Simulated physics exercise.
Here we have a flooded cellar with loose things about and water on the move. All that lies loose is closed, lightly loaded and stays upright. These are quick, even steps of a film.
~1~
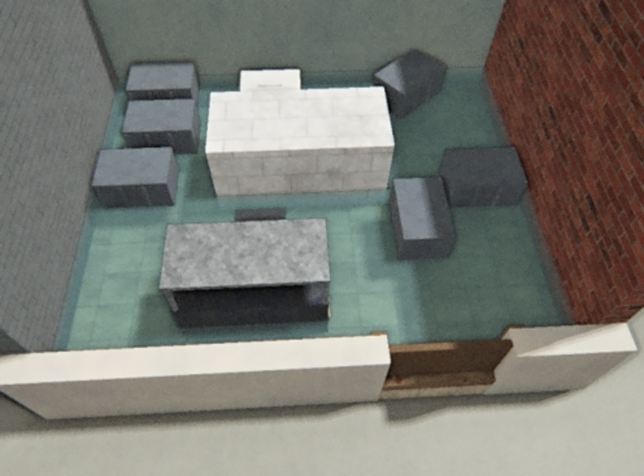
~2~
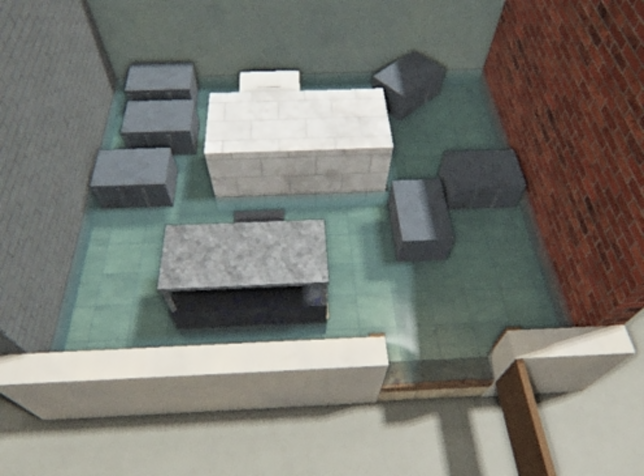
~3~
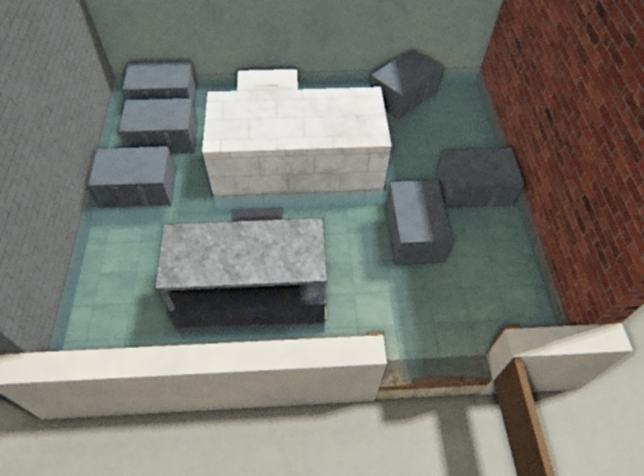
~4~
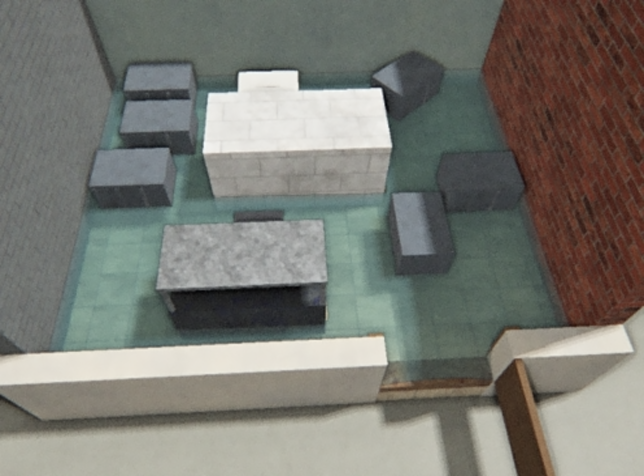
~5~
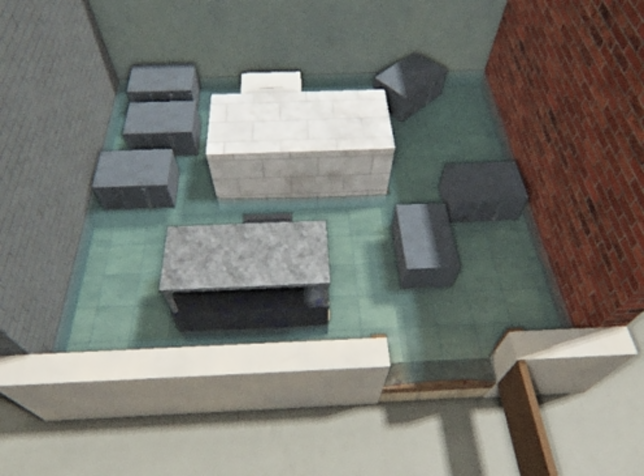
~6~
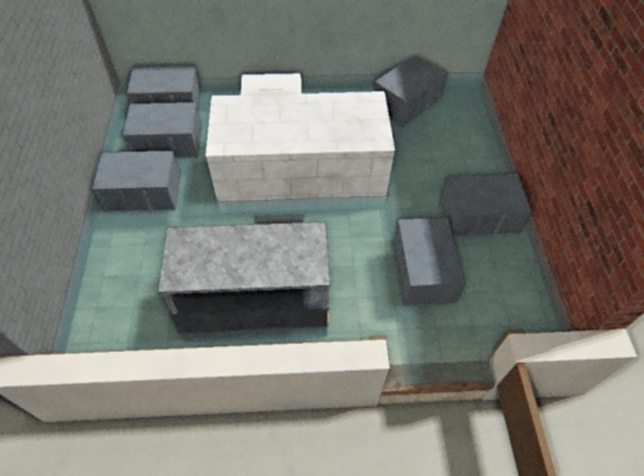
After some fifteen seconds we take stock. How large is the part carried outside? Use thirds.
It is between one and two thirds.
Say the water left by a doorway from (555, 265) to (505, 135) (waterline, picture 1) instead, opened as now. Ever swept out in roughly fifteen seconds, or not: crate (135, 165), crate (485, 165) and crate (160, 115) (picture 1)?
One after the other: Kept in, washed out, still in.
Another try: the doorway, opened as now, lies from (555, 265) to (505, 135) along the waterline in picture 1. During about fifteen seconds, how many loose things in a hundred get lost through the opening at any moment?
I make it 60 per cent.
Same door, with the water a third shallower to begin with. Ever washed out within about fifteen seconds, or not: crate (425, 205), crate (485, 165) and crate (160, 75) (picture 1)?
In that order: Washed out, carried outside, stays.
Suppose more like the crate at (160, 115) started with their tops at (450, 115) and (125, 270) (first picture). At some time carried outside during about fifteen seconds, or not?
As listed: Carried outside, inside.
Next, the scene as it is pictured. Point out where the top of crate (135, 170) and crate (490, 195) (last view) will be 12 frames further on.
Close to (171, 207) and (478, 362).
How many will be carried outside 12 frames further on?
I count 1.
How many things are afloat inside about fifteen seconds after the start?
The number is 5.
A moment on, 0 of 8 are out; 8 afloat.
Next, 1 of 8 are out; 7 afloat.
Later, 3 of 8 are out; 5 afloat.
In the end, 3 of 8 are out; 5 afloat.
